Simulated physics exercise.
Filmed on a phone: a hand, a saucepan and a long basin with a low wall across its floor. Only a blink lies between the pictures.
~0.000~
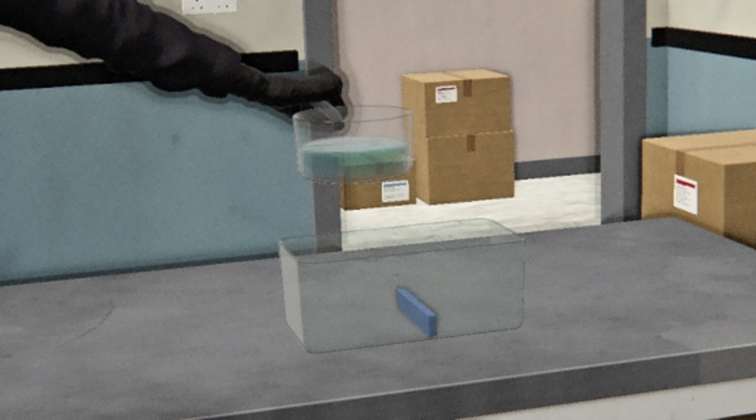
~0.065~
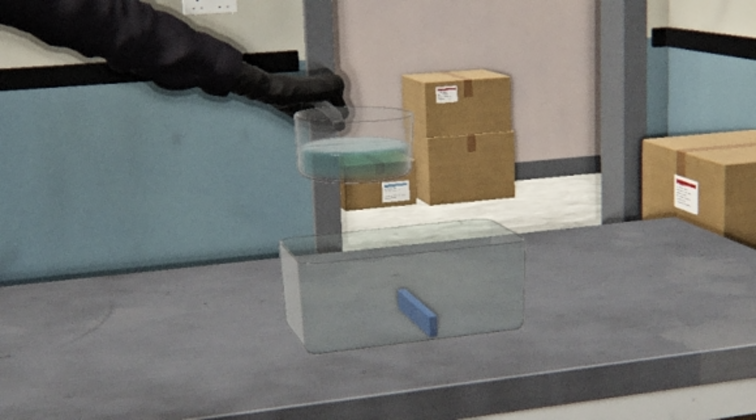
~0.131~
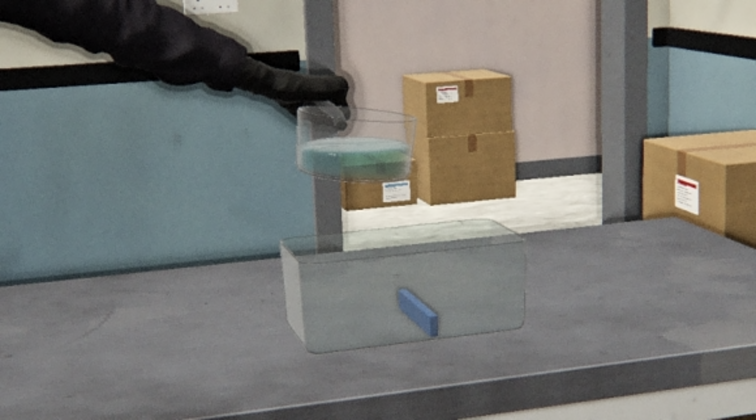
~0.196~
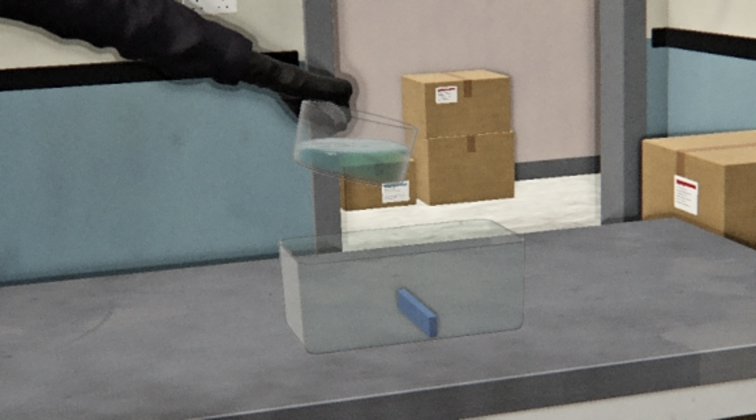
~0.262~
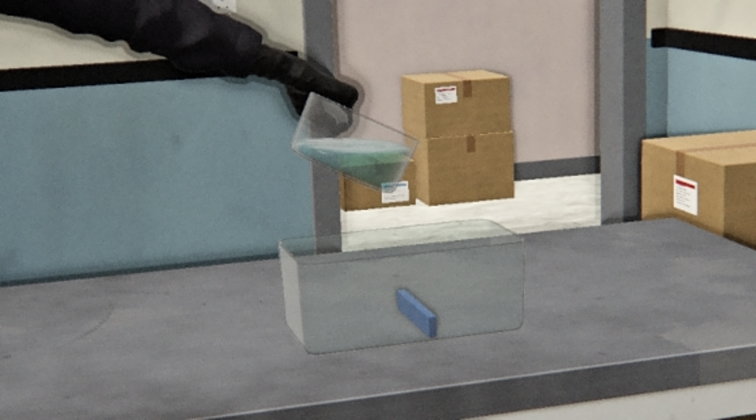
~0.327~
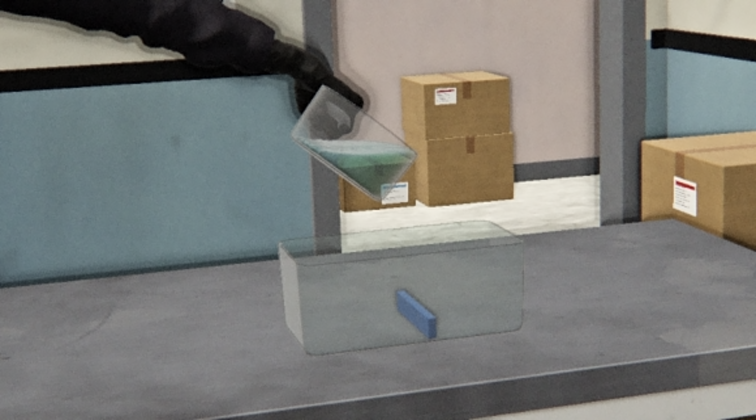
The clip shows a dark-sleeved arm holding a clear container of green liquid above a transparent basin with a small blue wall inside; the container starts level, then tilts steadily down to the right while the basin stays still.
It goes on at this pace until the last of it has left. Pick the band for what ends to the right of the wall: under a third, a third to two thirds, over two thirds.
It comes to over two thirds.
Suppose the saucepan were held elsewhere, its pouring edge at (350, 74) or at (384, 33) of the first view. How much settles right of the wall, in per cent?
About 20 and 75 per cent.
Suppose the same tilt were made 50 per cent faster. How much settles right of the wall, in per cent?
It comes to 70 per cent or so.
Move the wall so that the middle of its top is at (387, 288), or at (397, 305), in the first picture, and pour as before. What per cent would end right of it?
Near 95 % and 85 %.
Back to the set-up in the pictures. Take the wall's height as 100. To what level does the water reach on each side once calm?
The left part 10 per cent, the right part 100.
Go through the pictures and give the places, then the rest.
In the first picture, tilt 0°; pouring edge (409, 111); surface from (299, 149) to (406, 141); the long basin's rim runs from (288, 253) to (507, 230); the wall's top is at (416, 303).
In the second picture, tilt 2°; pouring edge (410, 113); surface from (299, 149) to (406, 141).
In the third picture, tilt 7°; pouring edge (413, 118); surface from (299, 149) to (407, 142).
In the fourth picture, tilt 16°; pouring edge (414, 128); surface from (296, 147) to (407, 144).
In the fifth picture, tilt 27°; pouring edge (415, 140); surface from (293, 144) to (409, 145).
In the sixth picture, tilt 40°; pouring edge (413, 155); surface from (297, 140) to (413, 148).
After 0.61 s the tilt is 92° and 35 per cent is still to pour, 0 is left of the wall and 30 right of it.
After 0.81 s the tilt is 102° and 11 per cent is still to pour, 12 is left of the wall and 66 right of it.
After 1.03 s the tilt is 102° and 2 per cent is still to pour, 15 is left of the wall and 80 right of it.
After 1.26 s the tilt is 102° and 0 per cent is still to pour, 16 is left of the wall and 82 right of it.
In the end 17 per cent lies left of the wall, 82 right of it and 1 outside.
